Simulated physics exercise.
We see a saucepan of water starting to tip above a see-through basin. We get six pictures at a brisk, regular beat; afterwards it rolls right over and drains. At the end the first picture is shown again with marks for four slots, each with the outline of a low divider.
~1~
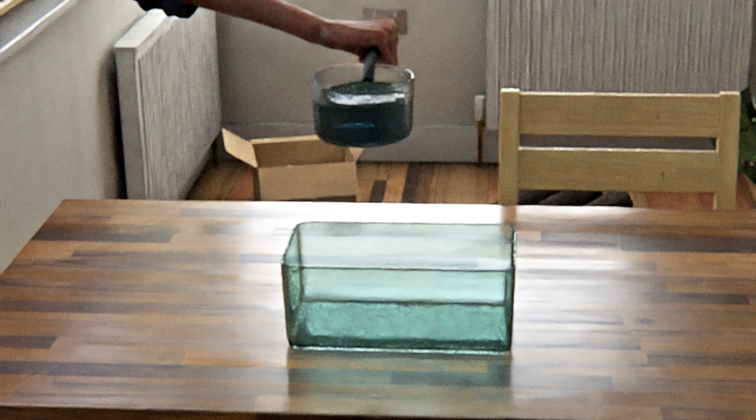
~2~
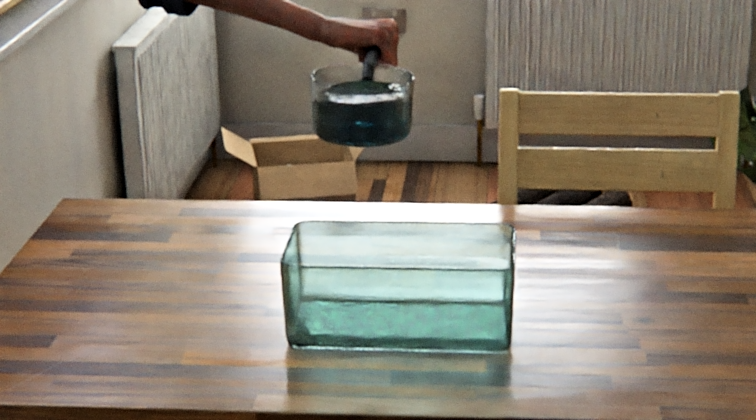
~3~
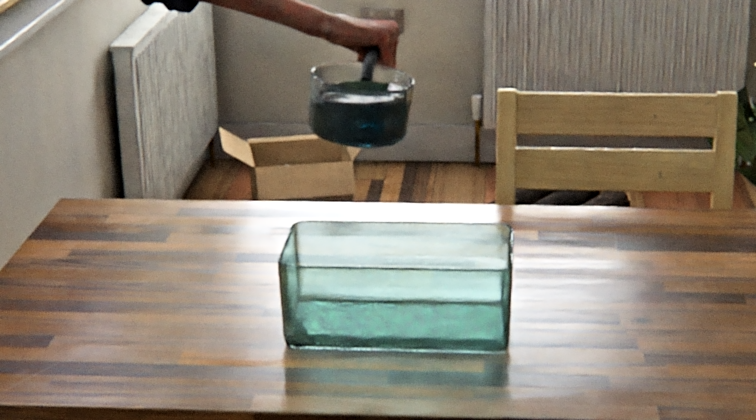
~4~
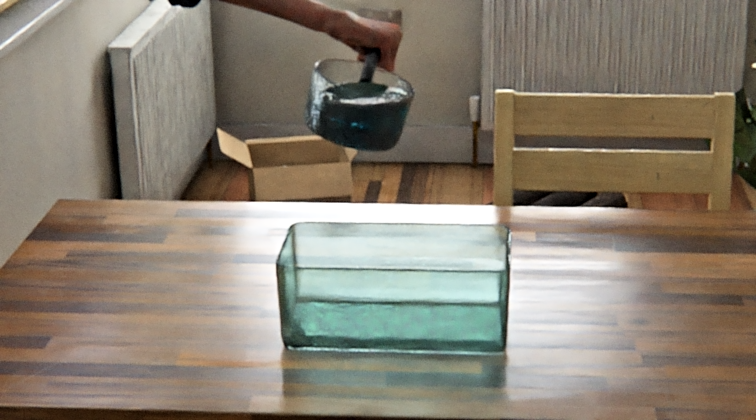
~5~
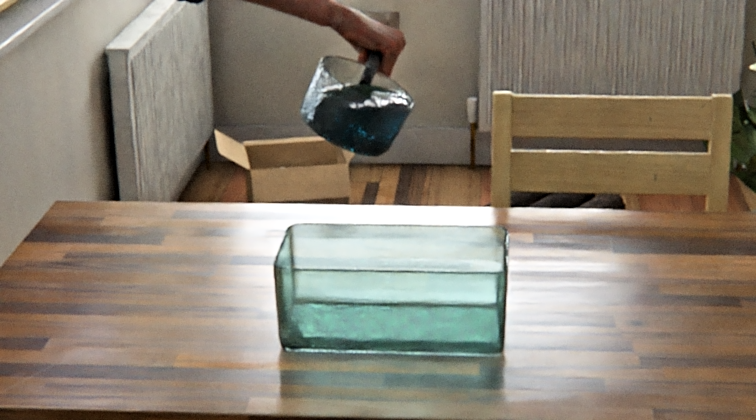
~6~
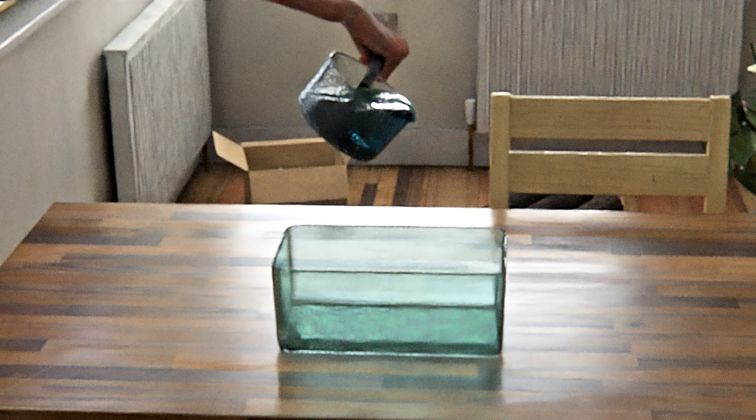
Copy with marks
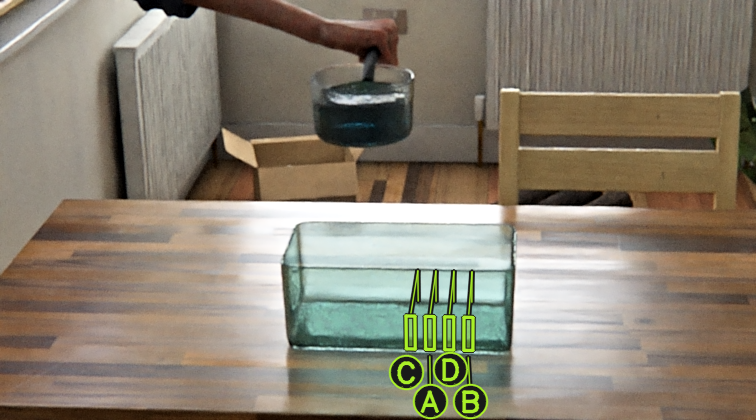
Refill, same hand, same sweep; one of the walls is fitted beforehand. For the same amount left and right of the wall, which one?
It is D.
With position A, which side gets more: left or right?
The right one.
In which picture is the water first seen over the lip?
Picture 6.
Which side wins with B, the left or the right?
The left side.
On the marked copy, A at (429, 356); B at (468, 357); C at (410, 355); D at (448, 356).
Choosing A, about 30 % ends left of the wall and 65 % right of it; 5 % is lost outside.
Choosing B, about 69 % ends left of the wall and 26 % right of it; 5 % is lost outside.
Choosing C, about 11 % ends left of the wall and 85 % right of it; 4 % is lost outside.
Choosing D, about 49 % ends left of the wall and 46 % right of it; 4 % is lost outside.
